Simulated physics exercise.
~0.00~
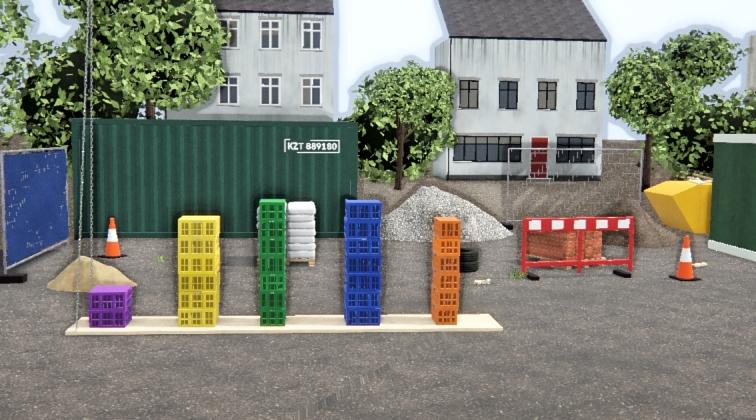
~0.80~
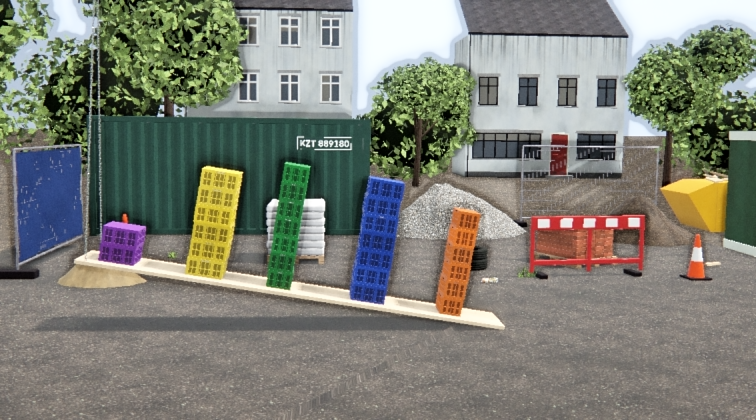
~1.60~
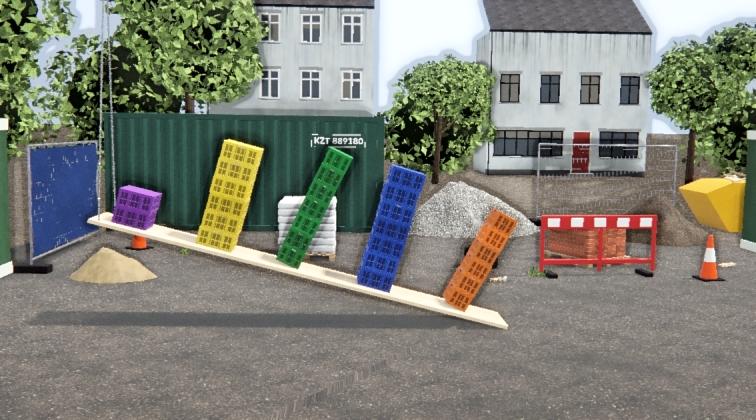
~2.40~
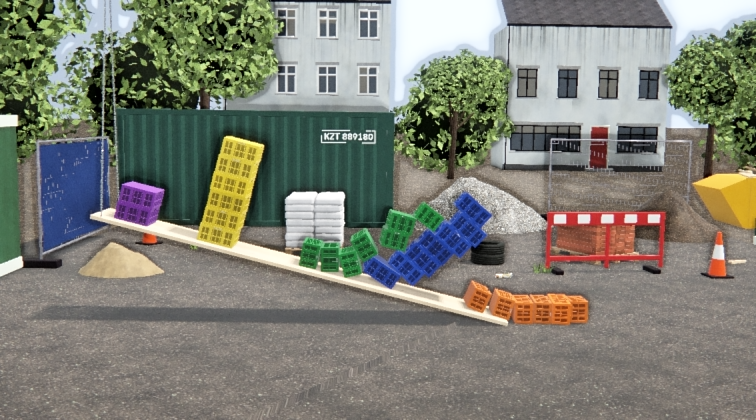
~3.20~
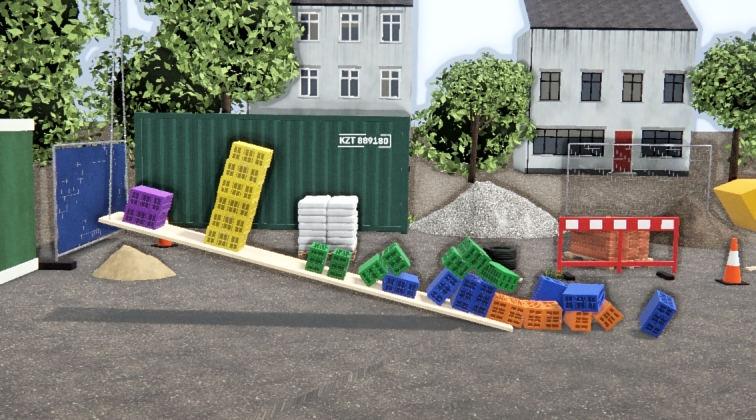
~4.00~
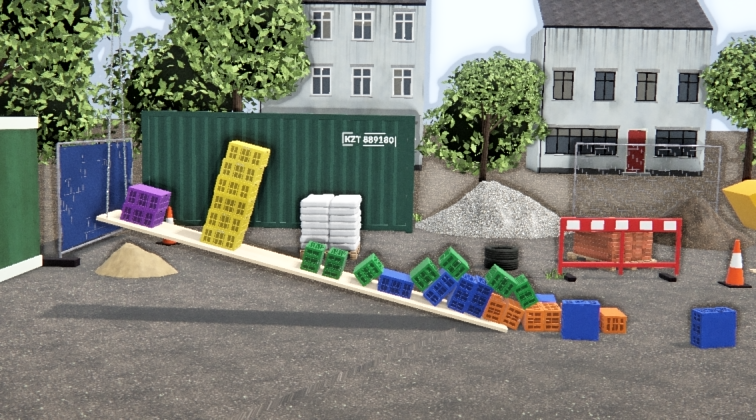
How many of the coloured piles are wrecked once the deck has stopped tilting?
Three of the piles are wrecked, the green, blue and orange ones, while the purple and yellow piles stay up on the sloping deck.
